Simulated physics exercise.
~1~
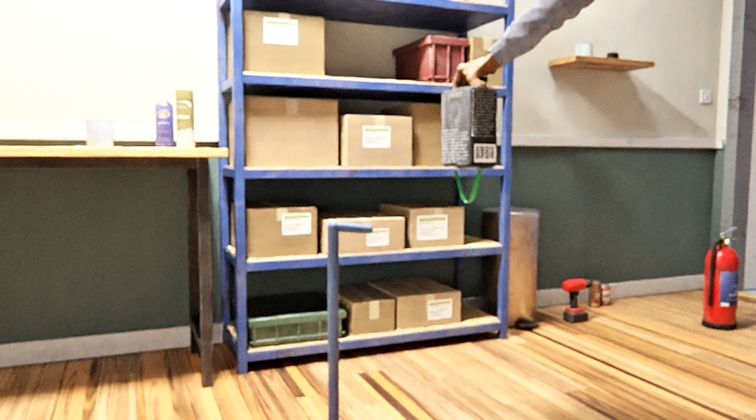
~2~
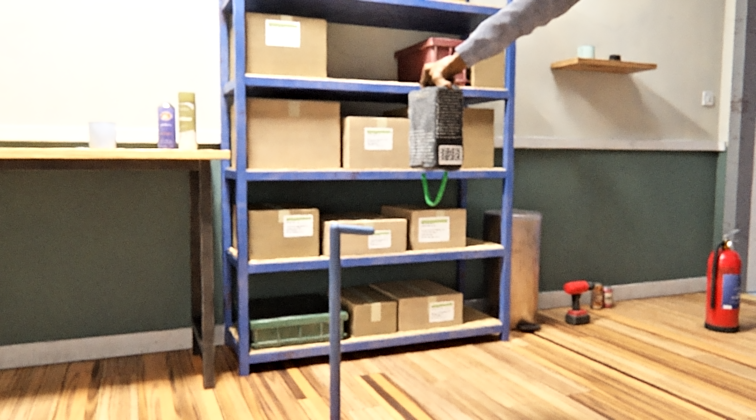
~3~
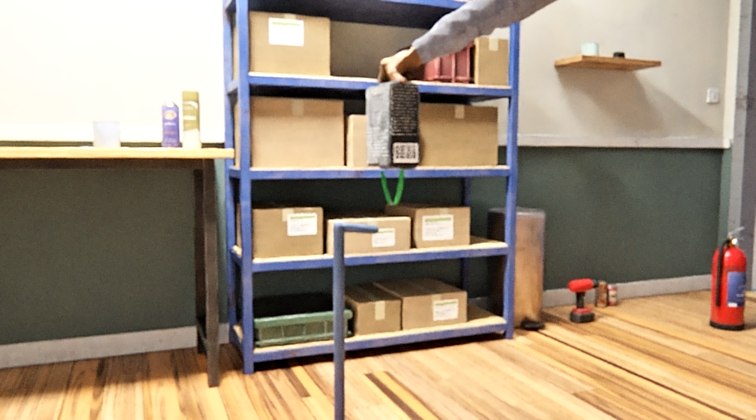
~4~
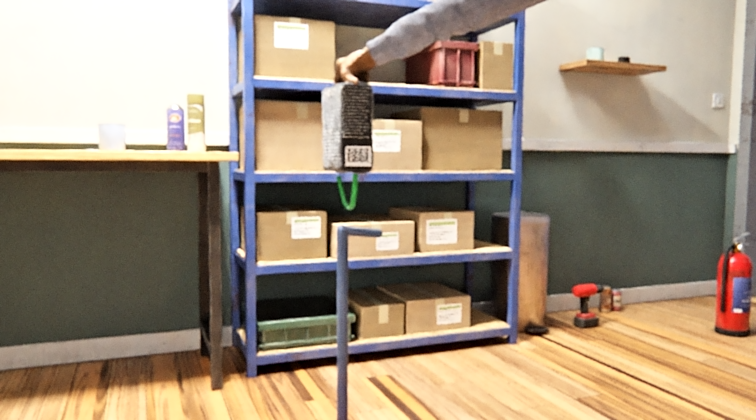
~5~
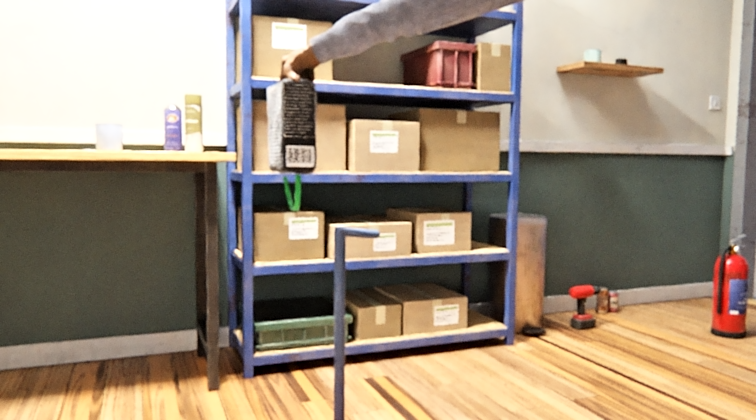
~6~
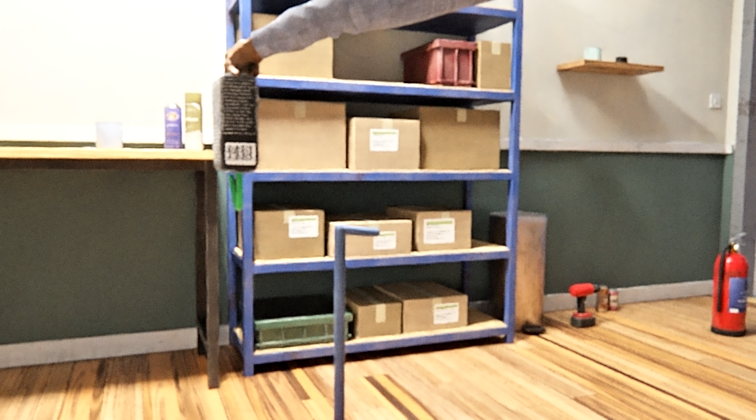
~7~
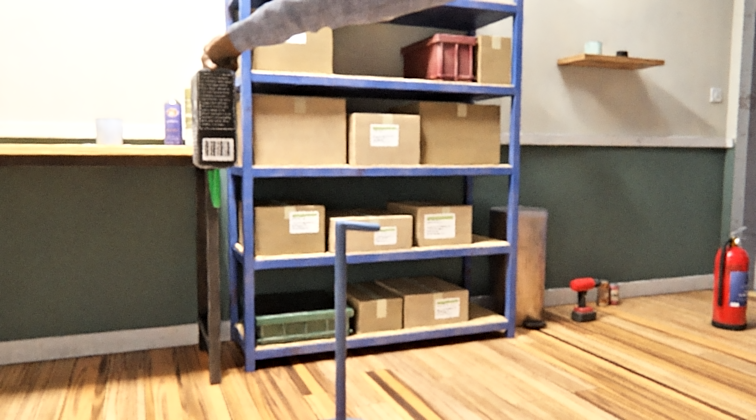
We see a hand holding a black sack with a green ribbon loop dangling beneath it in front of a blue shelf of boxes. The arm carries it steadily left, passing clear over a hooked blue post, and the sack ends beyond the post near the wooden table.
